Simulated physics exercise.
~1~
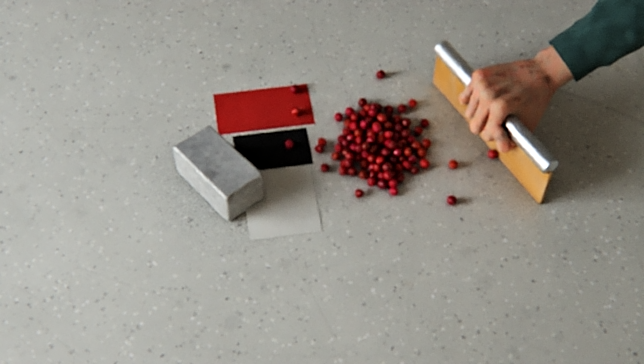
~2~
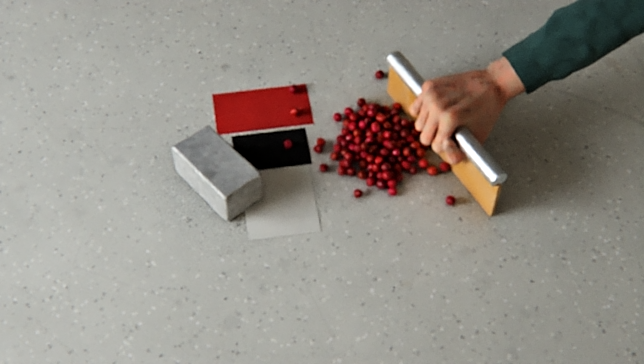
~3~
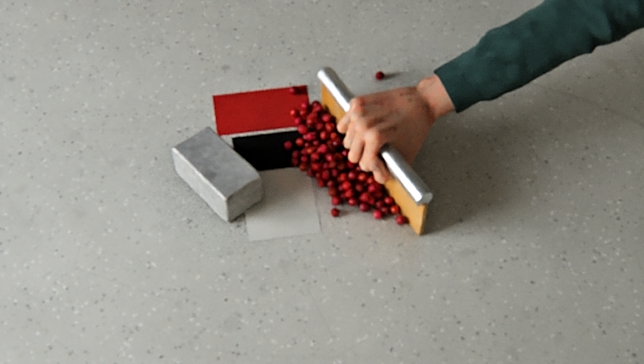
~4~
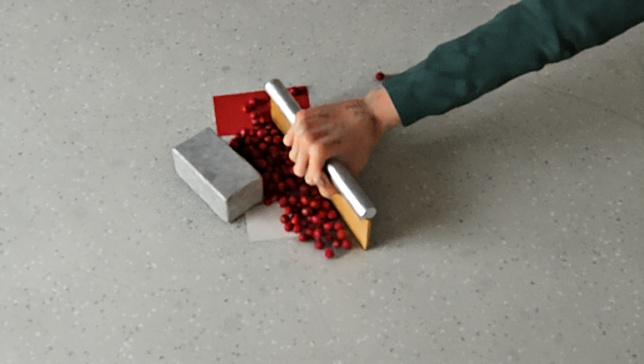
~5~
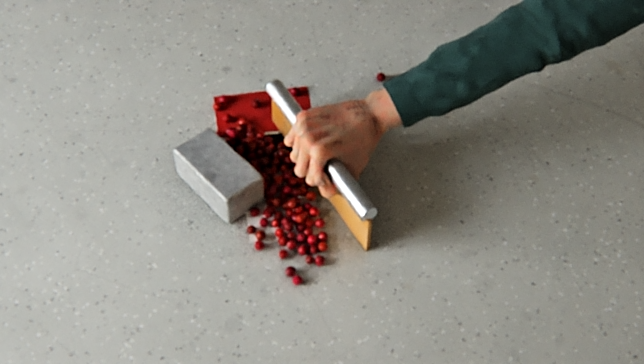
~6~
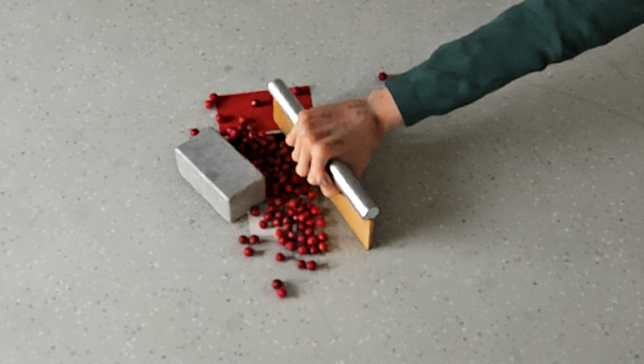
A heap of red cranberries was pushed leftwards by a hand holding a scraper, across red, black and white mats towards a fixed grey block. The scraper stopped, and the berries spread around the block, some rolling off the mats before settling.
